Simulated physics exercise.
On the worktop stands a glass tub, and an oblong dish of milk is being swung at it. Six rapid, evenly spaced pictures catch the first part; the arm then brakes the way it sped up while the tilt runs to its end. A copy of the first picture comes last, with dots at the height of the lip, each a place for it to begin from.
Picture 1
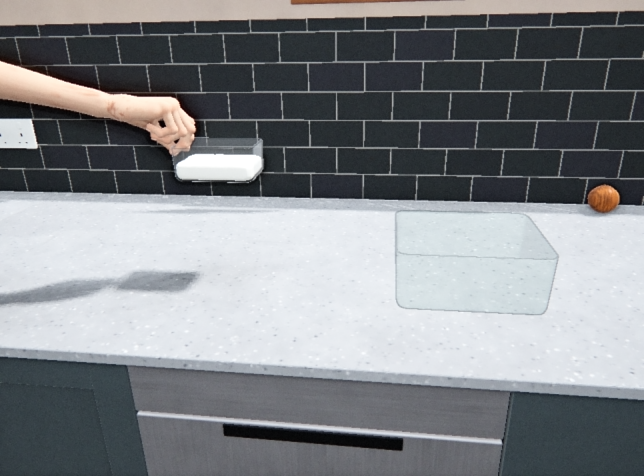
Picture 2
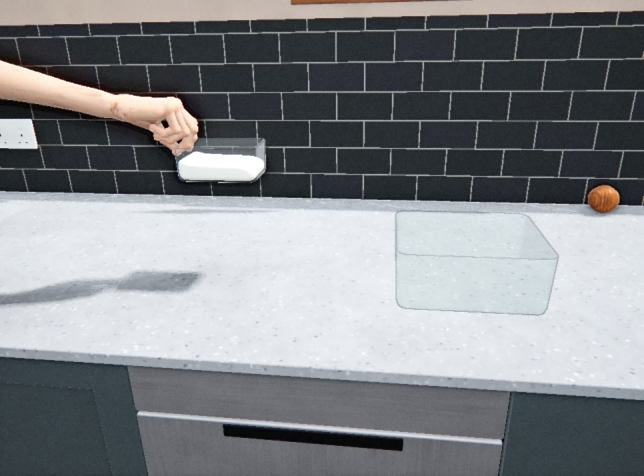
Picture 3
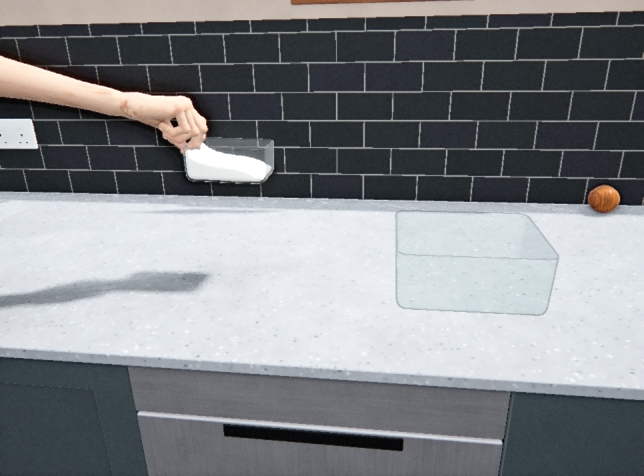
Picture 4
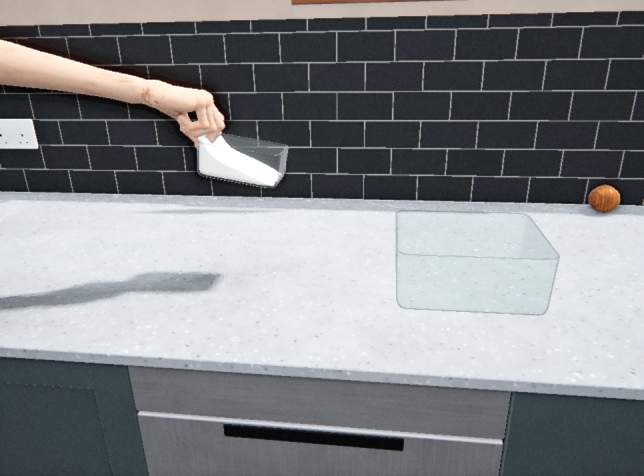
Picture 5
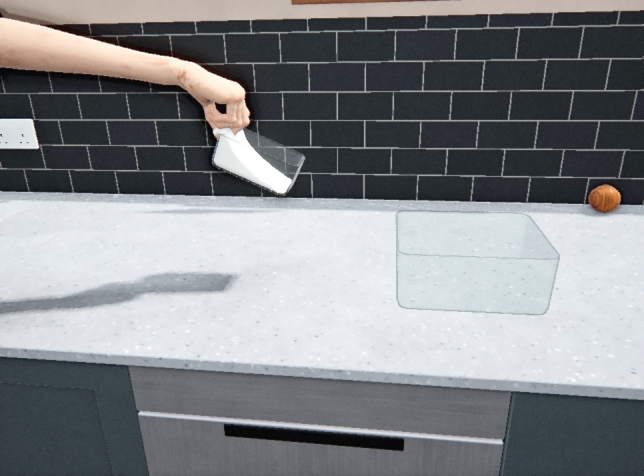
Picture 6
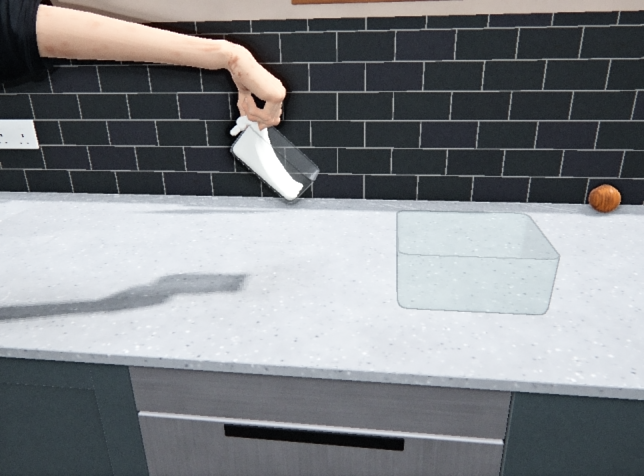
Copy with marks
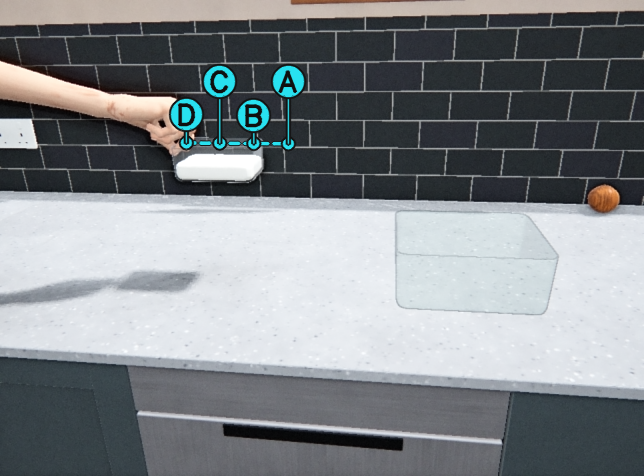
On a pale kitchen worktop with a clear glass tub, a hand at the left held up a see-through dish of milk, then moved it right and tilted it steeply, the milk sloping inside.
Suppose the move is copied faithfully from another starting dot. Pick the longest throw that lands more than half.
Go for A.
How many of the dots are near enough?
One.
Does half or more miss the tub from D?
Yes, that goes wrong.
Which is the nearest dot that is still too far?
That is dot B.
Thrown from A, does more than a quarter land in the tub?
Yes, clearly.
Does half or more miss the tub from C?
Yes, it does.
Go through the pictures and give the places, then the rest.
Upright, lip at (256, 143); tub from (395, 305) to (546, 313); nothing has left yet.
Upright, lip at (259, 143); nothing has left yet.
Upright, lip at (268, 144); nothing has left yet.
Tipped about 10°, lip at (283, 150); milk is over the rim, down to (211, 137).
Tipped about 24°, lip at (301, 161); milk is over the rim, down to (221, 131).
Tipped about 42°, lip at (316, 174); milk is over the rim, down to (237, 131).
On the marked copy, A at (288, 143); B at (253, 143); C at (219, 143); D at (186, 142).
Choosing A, about 71 % lands in the tub, 22 % falls short and 7 % goes beside or beyond.
Choosing B, about 26 % lands in the tub, 71 % falls short and 3 % goes beside or beyond.
Choosing C, about 3 % lands in the tub, 94 % falls short and 3 % goes beside or beyond.
Choosing D, about 0 % lands in the tub, 100 % falls short.
